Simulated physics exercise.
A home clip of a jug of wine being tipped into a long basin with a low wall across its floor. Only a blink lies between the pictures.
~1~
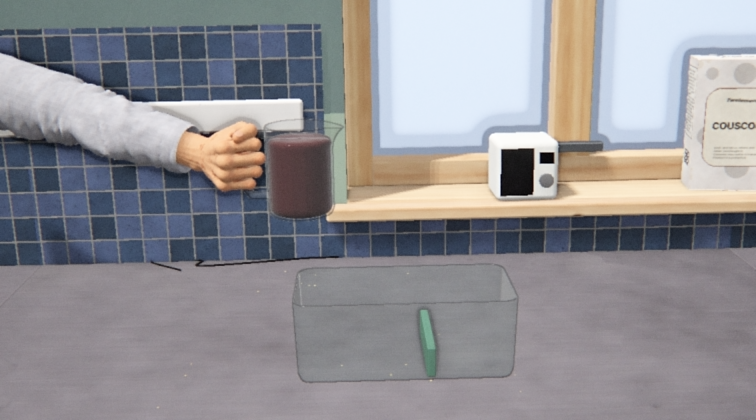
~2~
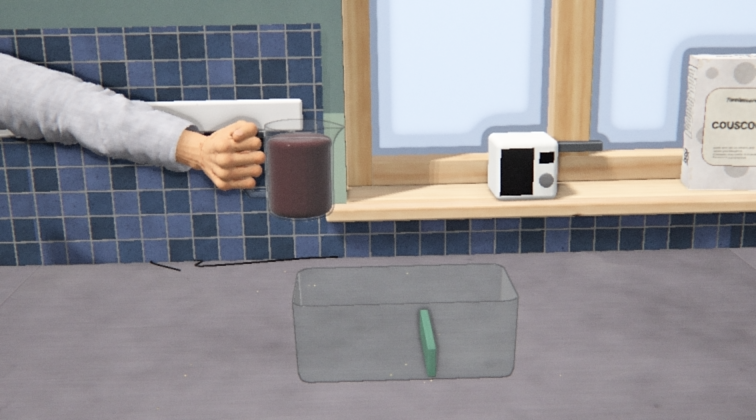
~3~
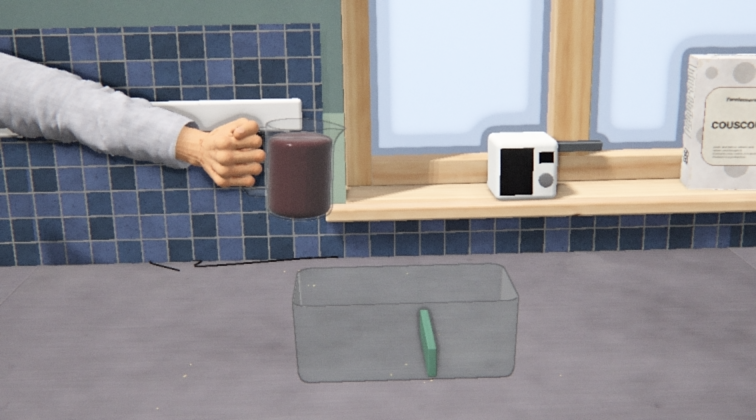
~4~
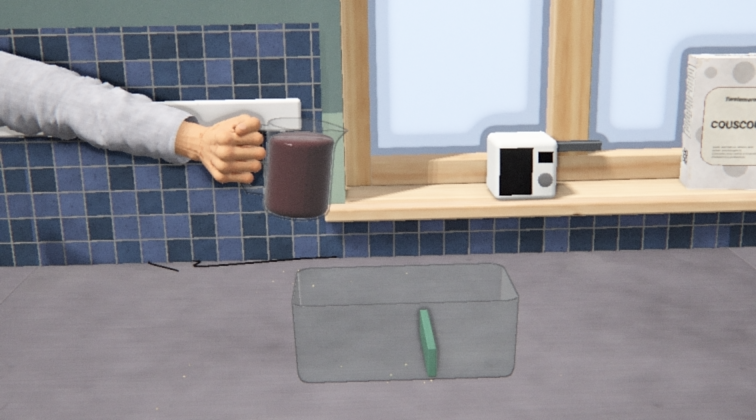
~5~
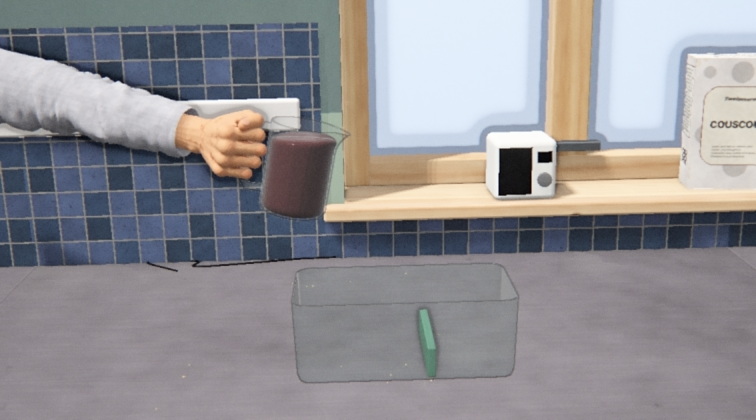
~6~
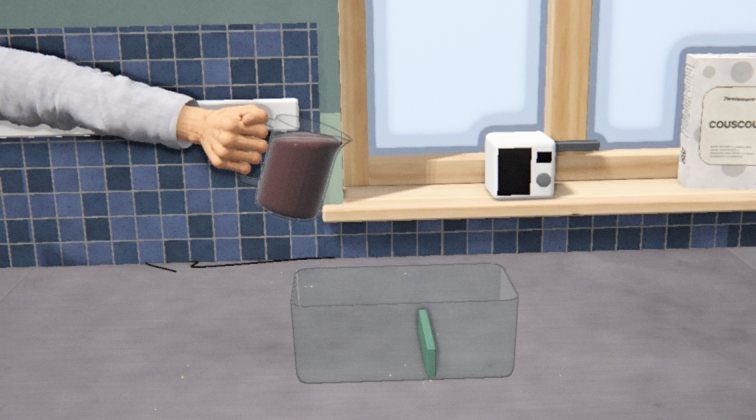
In a kitchen with blue tiles, a hand in a grey sleeve held a glass jug of dark red wine above a clear basin, then slowly tilted it a little to the right.
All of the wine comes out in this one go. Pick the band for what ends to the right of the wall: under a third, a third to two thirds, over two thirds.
It comes to under a third.
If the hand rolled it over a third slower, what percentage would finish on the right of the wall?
Roughly 5 in a hundred.
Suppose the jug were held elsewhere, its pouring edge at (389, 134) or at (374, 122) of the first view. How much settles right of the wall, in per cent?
Roughly 75 per cent, and 55 per cent.
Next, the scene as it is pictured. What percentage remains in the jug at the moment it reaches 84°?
Roughly 75 in a hundred.
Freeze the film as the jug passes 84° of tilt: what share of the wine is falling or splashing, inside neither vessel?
Close to 20 per cent.
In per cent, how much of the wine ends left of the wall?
Roughly 90 in a hundred.
A moment on, the jug is tipped on its side and 74 per cent is still to pour, 5 is left of the wall and 0 right of it.
Next, the jug is tipped right over and 16 per cent is still to pour, 57 is left of the wall and 1 right of it.
Then the jug is tipped right over and 0 per cent is still to pour, 89 is left of the wall and 2 right of it.
Later the jug is tipped right over and 0 per cent is still to pour, 91 is left of the wall and 3 right of it.
In the end 91 per cent lies left of the wall, 4 right of it and 6 outside.
